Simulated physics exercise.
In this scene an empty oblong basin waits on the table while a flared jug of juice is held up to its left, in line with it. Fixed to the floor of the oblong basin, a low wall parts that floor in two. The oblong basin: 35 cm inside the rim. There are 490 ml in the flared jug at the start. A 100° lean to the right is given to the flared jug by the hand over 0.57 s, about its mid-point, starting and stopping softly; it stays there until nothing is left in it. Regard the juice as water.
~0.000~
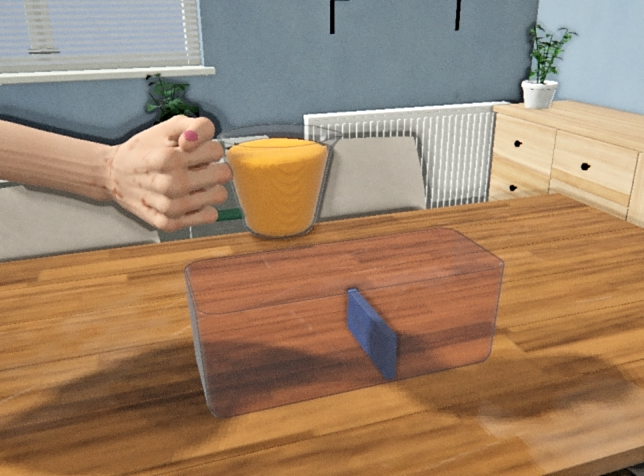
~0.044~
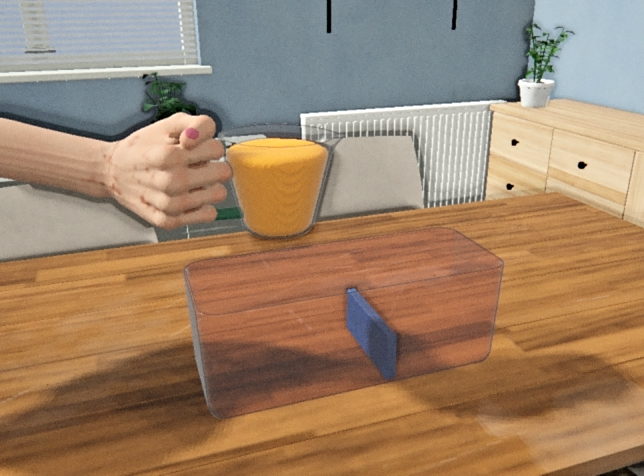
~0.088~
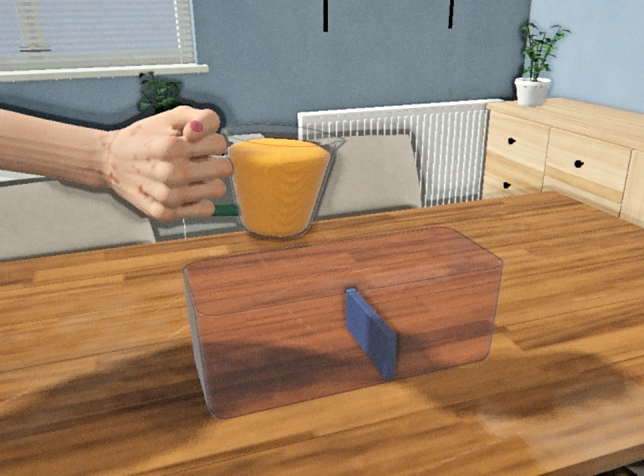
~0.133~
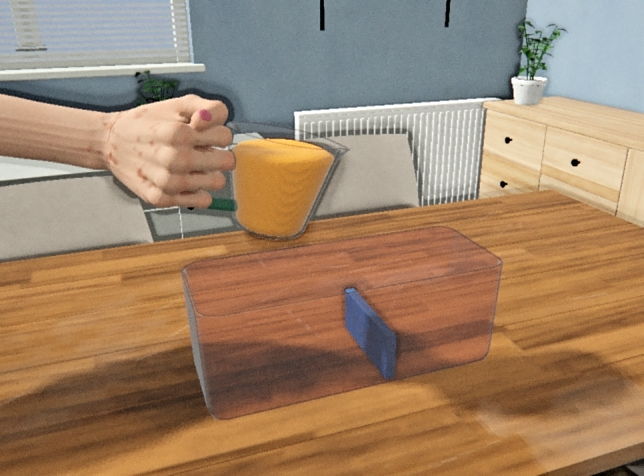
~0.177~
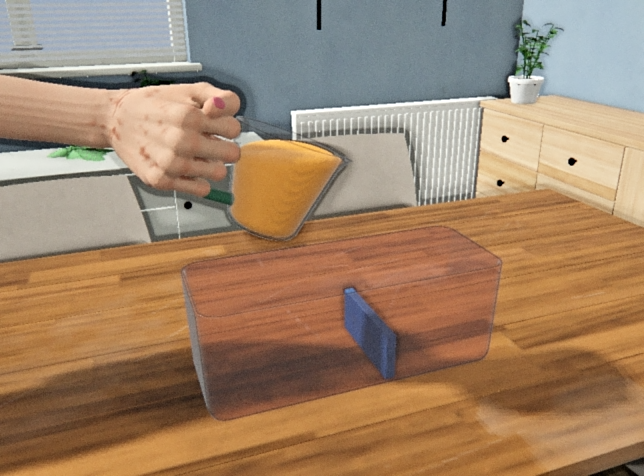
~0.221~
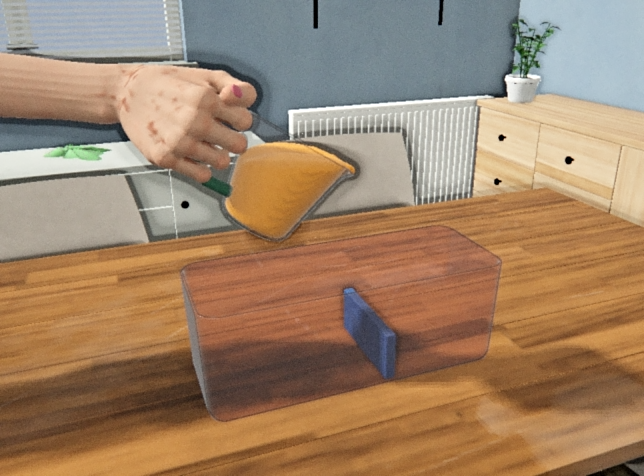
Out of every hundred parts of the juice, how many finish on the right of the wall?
About 56 in every hundred.
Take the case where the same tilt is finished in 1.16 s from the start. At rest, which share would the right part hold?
Result under that change: Approx. 75 %.
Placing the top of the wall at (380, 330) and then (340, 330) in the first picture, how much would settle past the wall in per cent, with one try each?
First try about 45 %, second try about 95 %.
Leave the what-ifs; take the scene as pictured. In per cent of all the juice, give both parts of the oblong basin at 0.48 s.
Left roughly 7, right roughly 32.
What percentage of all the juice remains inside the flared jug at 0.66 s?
Close to 5 percent of the total.
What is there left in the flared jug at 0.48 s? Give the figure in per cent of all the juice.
Remaining: Near 38 % of the total.
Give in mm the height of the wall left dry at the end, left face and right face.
Noted: Left near 48 mm, right near 40 mm.
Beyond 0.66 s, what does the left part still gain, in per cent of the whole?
Around 9 in a hundred.
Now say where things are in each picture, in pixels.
It leans 0°; its right rim is at (343, 132); the juice meets the walls at (225, 153) and (325, 144); the oblong basin's rim runs from (191, 290) to (478, 246); the wall's top is at (371, 312), in the first picture.
It leans 1°; its right rim is at (343, 133); the juice meets the walls at (225, 152) and (325, 146), in the second picture.
It leans 6°; its right rim is at (346, 138); the juice meets the walls at (228, 150) and (327, 147), in the third picture.
It leans 13°; its right rim is at (349, 147); the juice meets the walls at (232, 149) and (330, 149), in the fourth picture.
It leans 22°; its right rim is at (351, 159); the juice meets the walls at (236, 153) and (338, 153), in the fifth picture.
It leans 33°; its right rim is at (352, 173); the juice meets the walls at (236, 163) and (343, 162); 1 per cent is over the edge, in the sixth picture.
After 0.48 s the tilt is 93° and 39 per cent is still to pour, 7 is left of the wall and 32 right of it.
After 0.66 s the tilt is 100° and 5 per cent is still to pour, 34 is left of the wall and 55 right of it.
After 0.86 s the tilt is 100° and 0 per cent is still to pour, 43 is left of the wall and 56 right of it.
After 1.07 s the tilt is 100° and 0 per cent is still to pour, 43 is left of the wall and 56 right of it.
In the end 43 per cent lies left of the wall, 56 right of it and 1 outside.
